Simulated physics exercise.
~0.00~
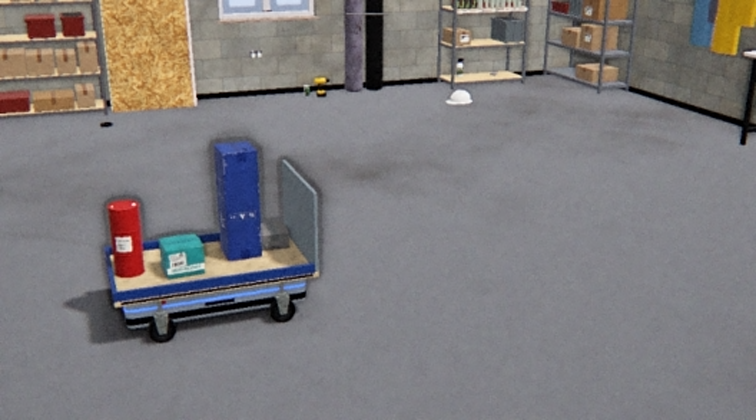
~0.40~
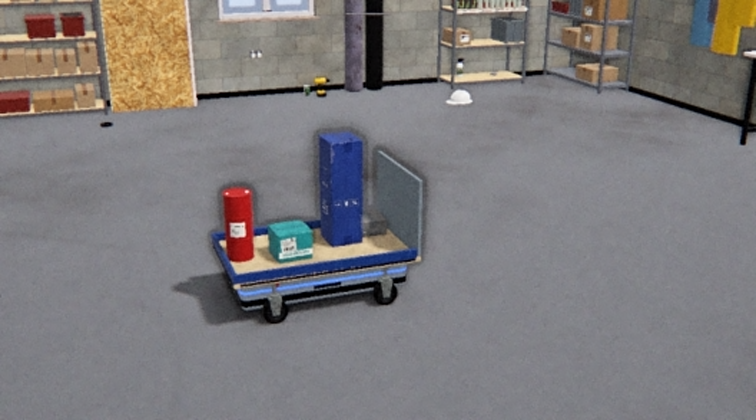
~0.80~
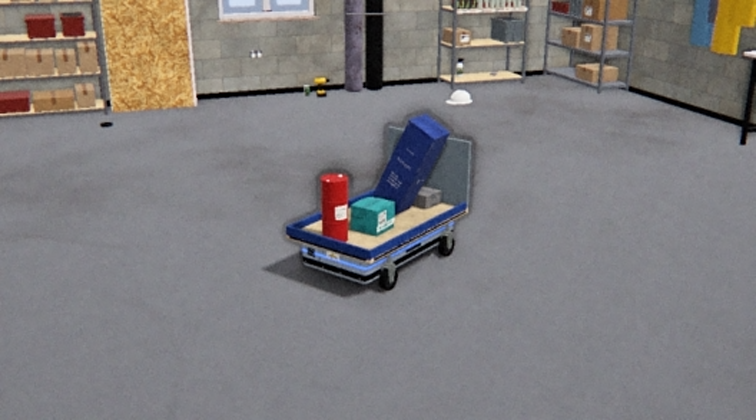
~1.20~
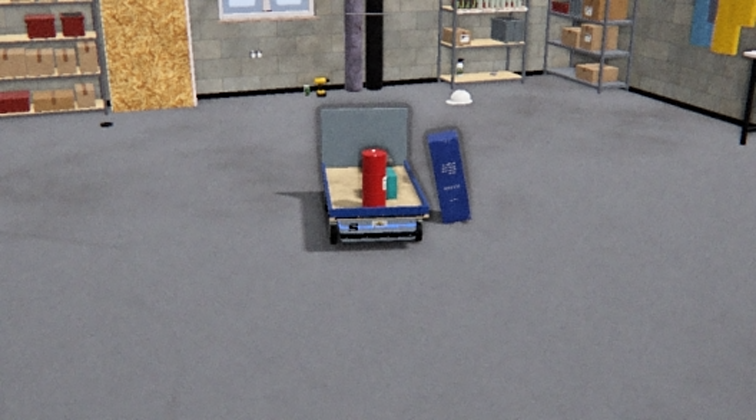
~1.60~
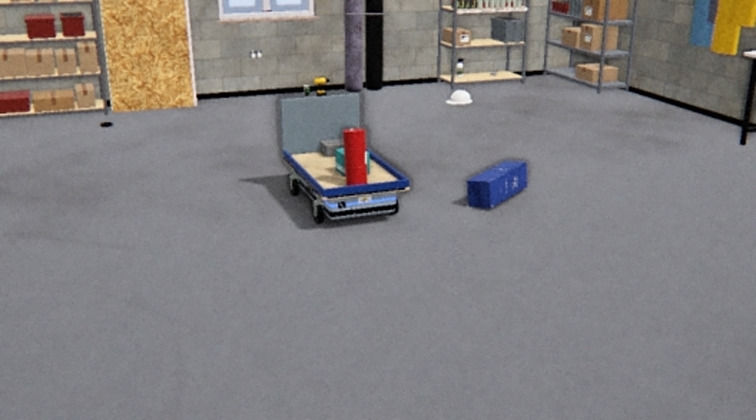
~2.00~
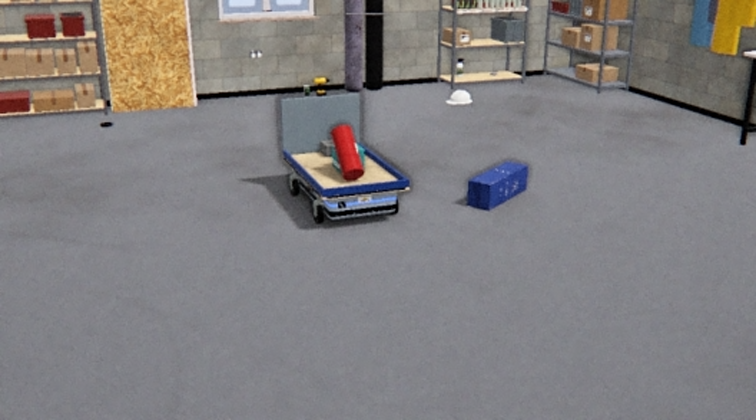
At first, a flat cart with a tall board at its front end rolls to the right across a grey workshop floor, carrying a red canister, a turquoise parcel, a tall blue box and a small grey parcel. As the cart curves away toward the back wall, the blue box tilts. It then tips over the side and drops to the floor on the right. The cart keeps turning, drifts slightly left and stops, while the red canister begins to lean. Finally, the canister lies toppled on the cart among the parcels, and the blue box rests on its side nearby.
